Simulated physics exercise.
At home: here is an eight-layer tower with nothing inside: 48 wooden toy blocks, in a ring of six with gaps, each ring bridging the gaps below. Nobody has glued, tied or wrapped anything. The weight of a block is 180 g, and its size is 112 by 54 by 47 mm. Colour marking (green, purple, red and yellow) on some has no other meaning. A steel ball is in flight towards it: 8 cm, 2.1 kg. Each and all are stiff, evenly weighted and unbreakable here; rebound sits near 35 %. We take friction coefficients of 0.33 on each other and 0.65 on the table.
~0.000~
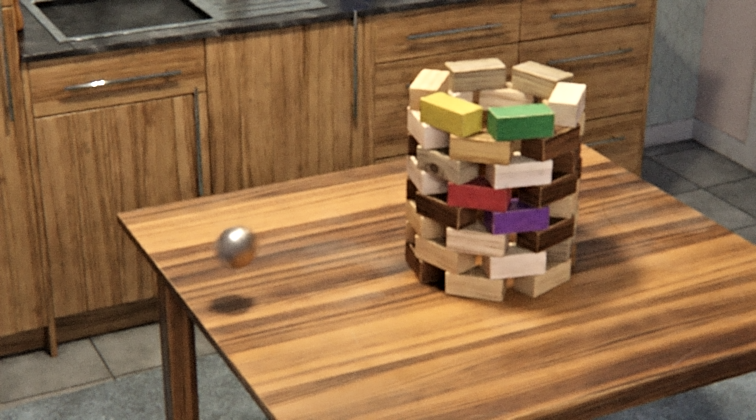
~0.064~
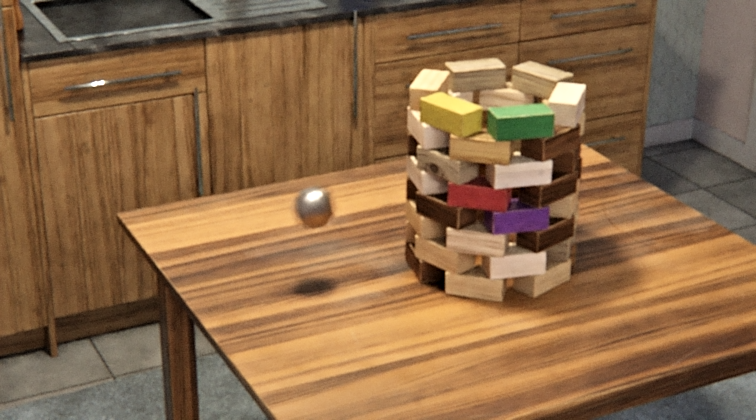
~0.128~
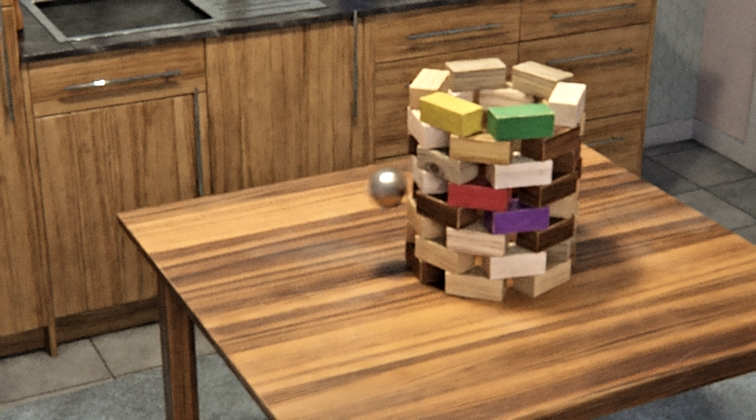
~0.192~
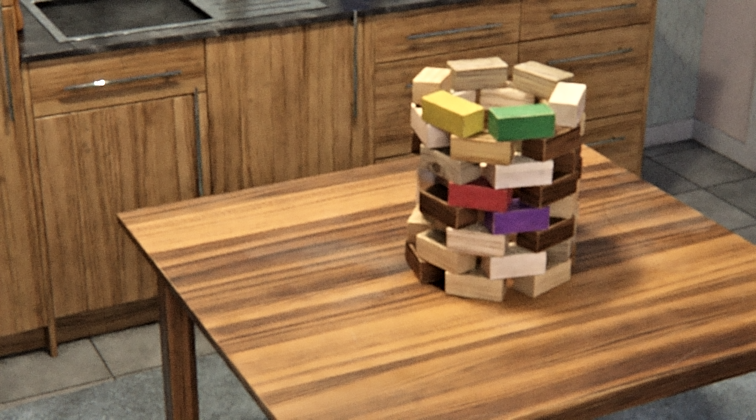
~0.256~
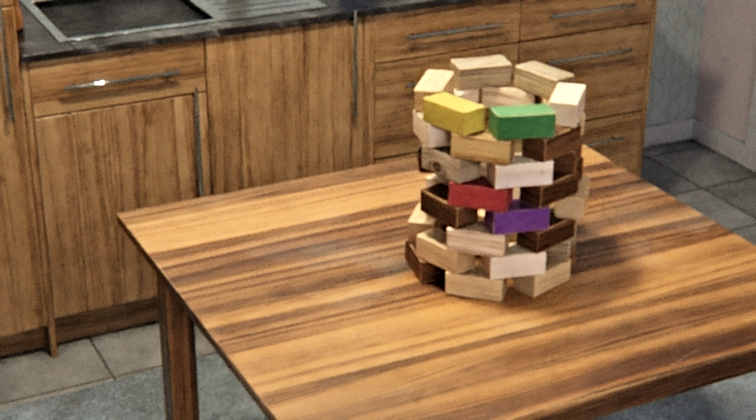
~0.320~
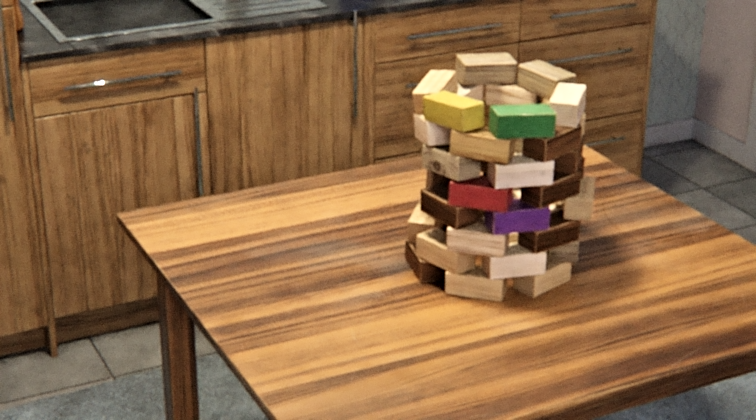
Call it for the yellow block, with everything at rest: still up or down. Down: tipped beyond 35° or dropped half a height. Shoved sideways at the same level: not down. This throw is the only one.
Falls.
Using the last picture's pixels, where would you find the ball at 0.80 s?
Around (531, 214).
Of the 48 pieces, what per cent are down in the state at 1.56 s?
At that moment 60 per cent.
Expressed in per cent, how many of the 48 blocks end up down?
I'd put it at roughly 60 per cent of them.
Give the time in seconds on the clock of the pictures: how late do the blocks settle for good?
Somewhere near 2.5 seconds.
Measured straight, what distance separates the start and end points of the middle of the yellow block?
Some 46 cm.
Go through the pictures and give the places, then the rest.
In the first picture (we follow the side turned to the camera), ball (236, 248) 33 cm from contact, 2.7 m/s; yellow block (441, 118); green block (526, 128); purple block (521, 222); no piece has moved.
The second picture shows ball (314, 208) 17 cm from contact, 2.6 m/s; yellow block (441, 118).
The third picture shows ball (388, 189) after contact, 2.2 m/s; yellow block (441, 118); 2 stirred so far.
The fourth picture shows ball (436, 176) after contact, 1.4 m/s; yellow block (442, 118) displaced 5 mm; steepest lean 5°, the block at (426, 93); 15 stirred so far.
The fifth picture shows ball after contact, 1.4 m/s; yellow block (443, 117) displaced 5 mm; 3 of the 48 blocks down, 19 disturbed in all.
The sixth picture shows ball after contact, 1.3 m/s; yellow block (442, 114) tipped 5°; green block (527, 126); red block (478, 198); 3 of the 48 blocks down, 30 disturbed in all.
Around 0.48 s, ball still moving; 7 of the 48 blocks down; yellow block tipped 19°; green block tipped 5°.
Around 0.80 s, ball still moving; 15 of the 48 blocks down; yellow block tipped 70°, 15 cm lower; green block displaced 24 mm.
Around 1.16 s, ball still moving; 27 of the 48 blocks down; yellow block on its side; green block upside down.
Around 1.56 s, ball at rest; 29 of the 48 blocks down; yellow block 33 cm lower; green block upside down.
Finally (2.7 s), ball at rest; 29 of the 48 blocks down; yellow block 33 cm lower; green block upside down; red block displaced 10 mm. Seen by the last camera, middles, yellow block near (344, 220), green block near (505, 218).
